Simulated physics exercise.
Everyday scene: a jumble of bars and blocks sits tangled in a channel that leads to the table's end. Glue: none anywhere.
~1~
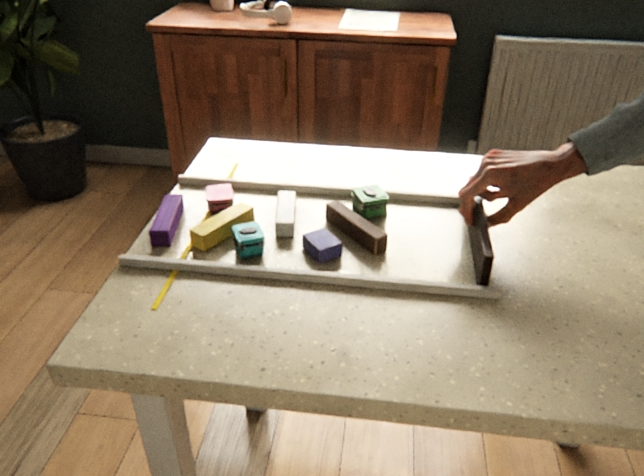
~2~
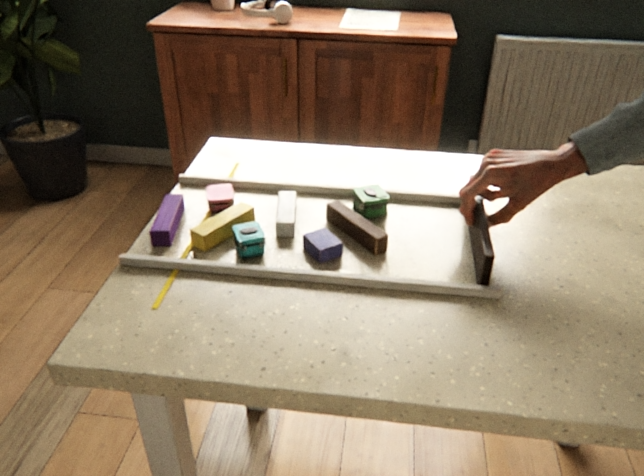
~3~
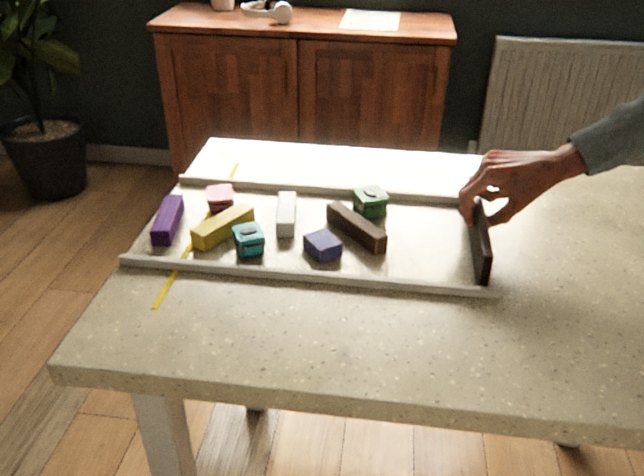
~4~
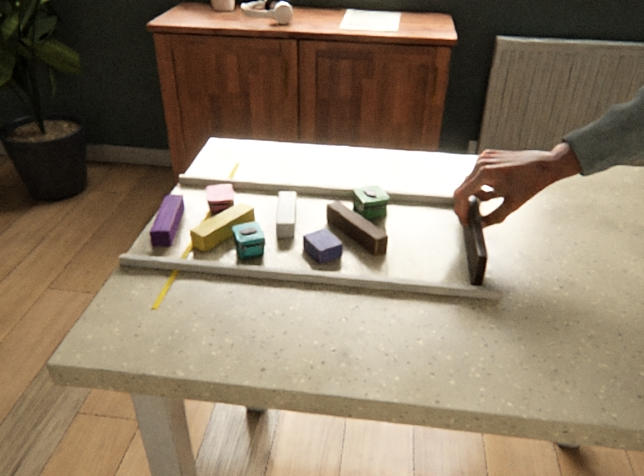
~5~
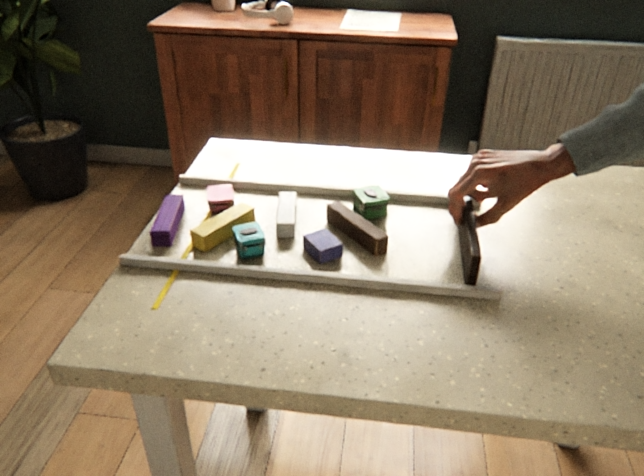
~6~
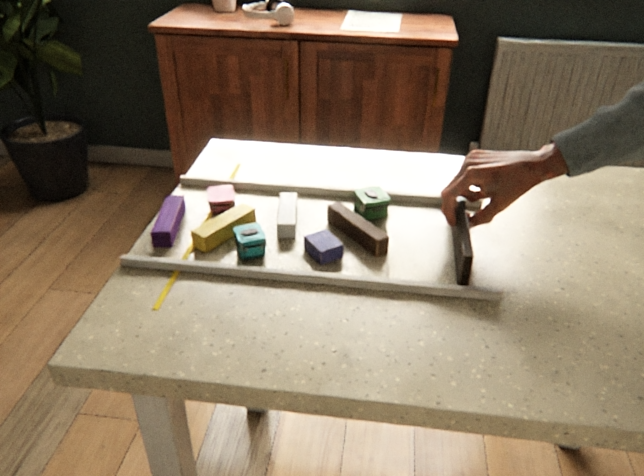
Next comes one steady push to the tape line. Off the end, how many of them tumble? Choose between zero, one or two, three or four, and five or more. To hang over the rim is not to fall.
The count is three or four.
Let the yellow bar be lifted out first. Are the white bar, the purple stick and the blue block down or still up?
The white bar does not fall; the purple stick drops off; the blue block survives.
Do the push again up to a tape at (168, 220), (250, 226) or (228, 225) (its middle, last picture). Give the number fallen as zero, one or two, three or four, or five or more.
Well, going through them: 5 or more, then not one, then one or two.
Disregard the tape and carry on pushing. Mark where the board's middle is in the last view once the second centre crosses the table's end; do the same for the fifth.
At (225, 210) for the second, at (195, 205) for the fifth.
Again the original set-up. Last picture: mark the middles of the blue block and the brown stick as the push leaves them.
The blue block comes to rest close to (169, 242), while the brown stick rests close to (185, 212).
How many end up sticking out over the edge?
Looks like 2 of them.
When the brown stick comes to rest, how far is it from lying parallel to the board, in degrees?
Close to 25°.
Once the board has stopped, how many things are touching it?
It is in contact with 3.
Soon after, none off yet; purple stick at rest near (169, 220); pink case at rest near (222, 200); yellow bar at rest near (225, 227).
Then, none off yet; purple stick moved a little near (146, 219); pink case moved about its own width near (178, 199); yellow bar moved about its own width near (167, 226).
At rest, the number that fall off is three or four; fallen, yellow bar, pink case and purple stick.
